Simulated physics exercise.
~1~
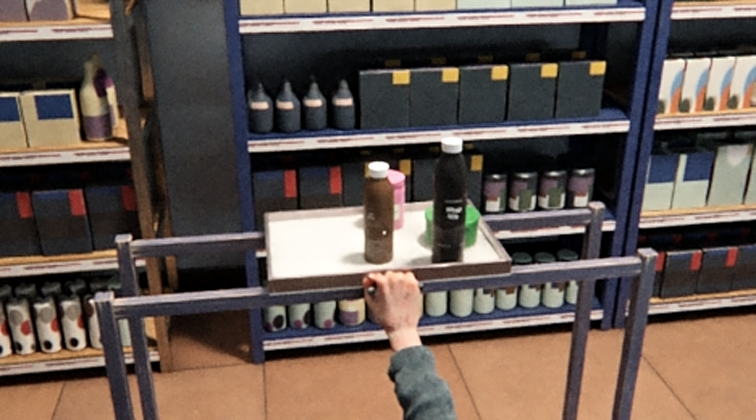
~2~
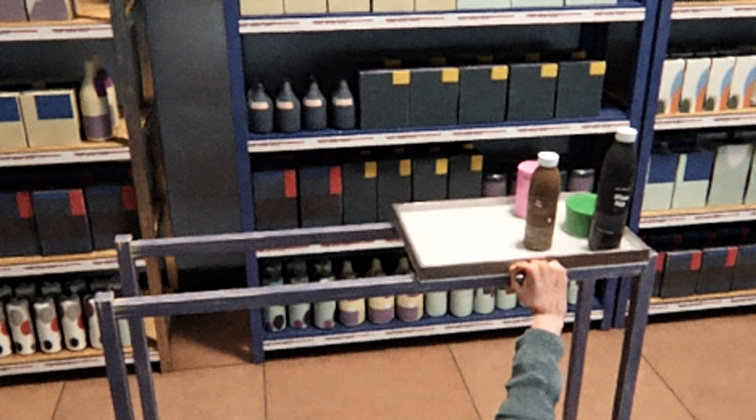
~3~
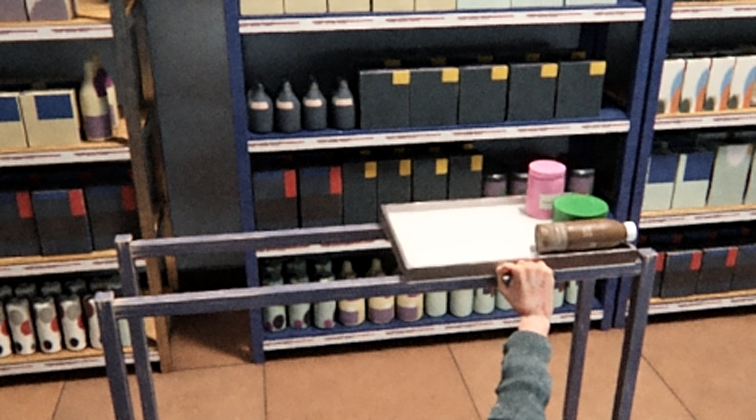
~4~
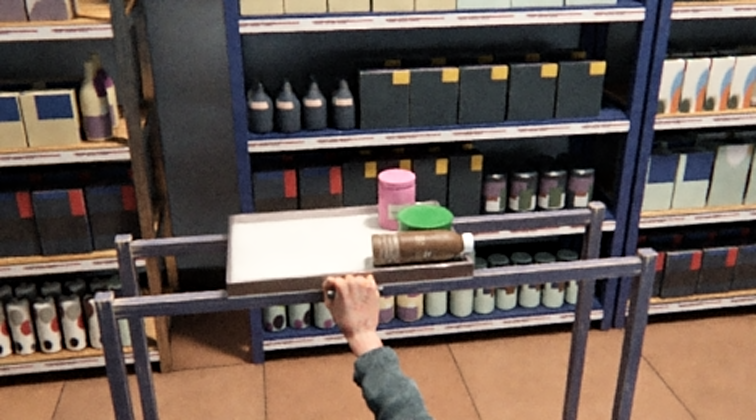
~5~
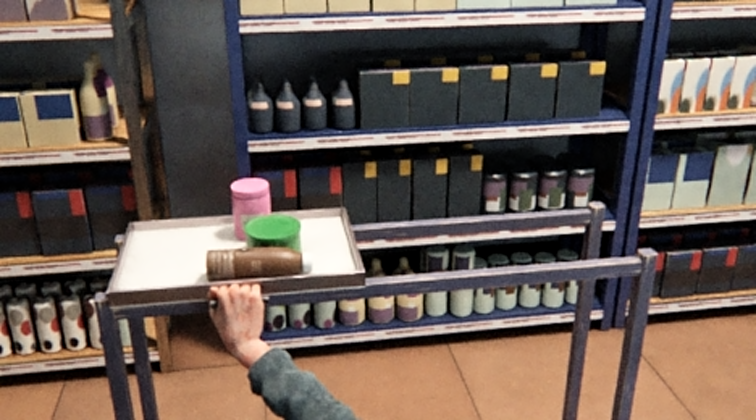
A sliding tray pushed by a hand ran right along its rails, where the black bottle dropped out of sight and the brown bottle toppled; the hand then took it back to the far left, with the pink jar and green tub still aboard.
